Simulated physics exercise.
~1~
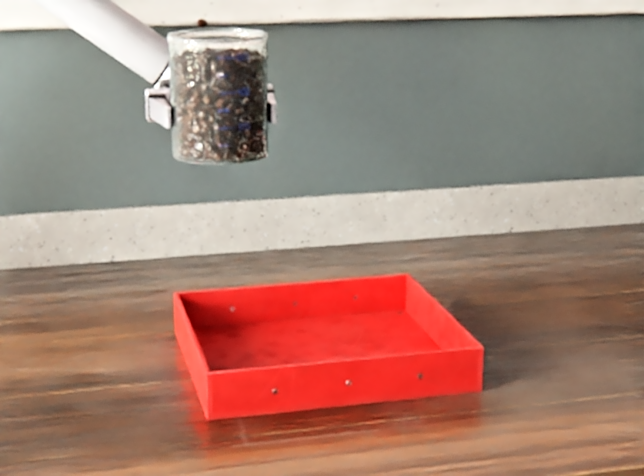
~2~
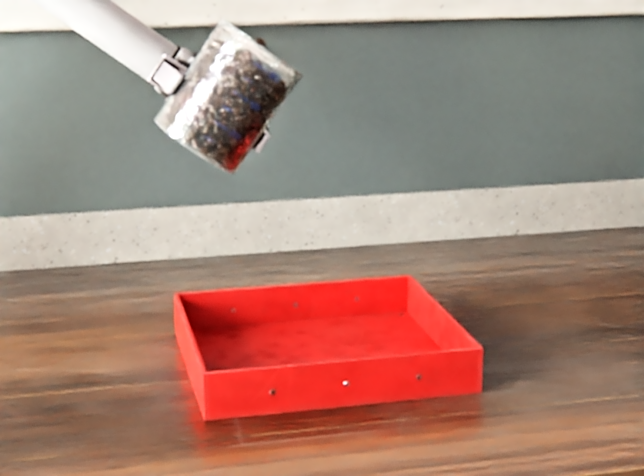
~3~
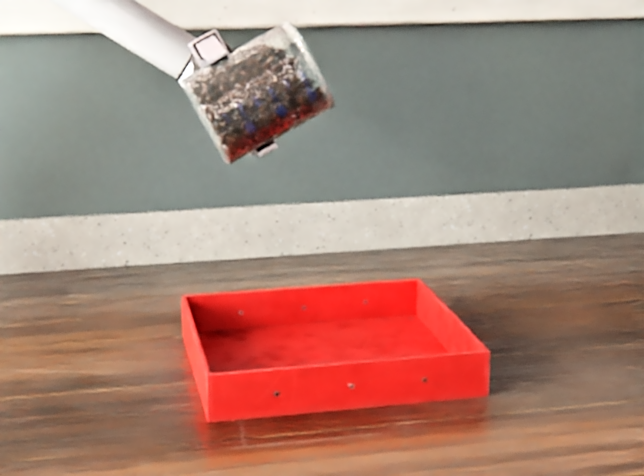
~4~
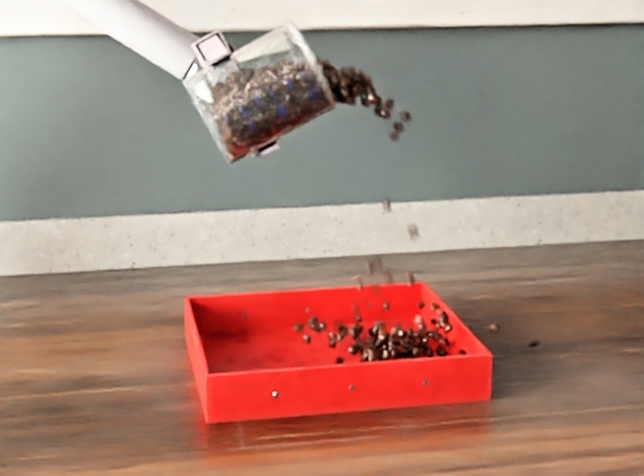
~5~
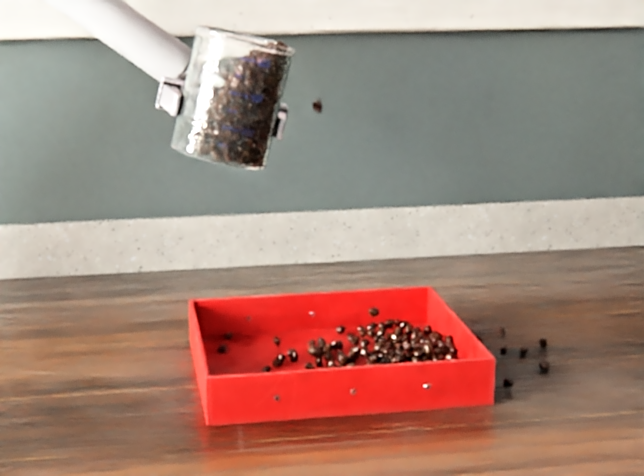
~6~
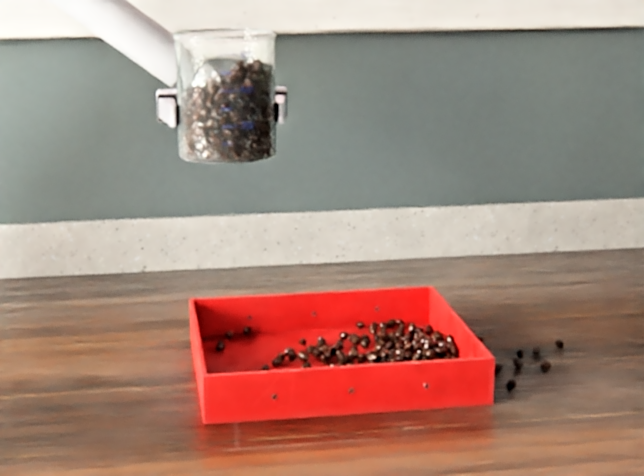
A robot arm tips a beaker, spills some beans into a red tray, and levels it.
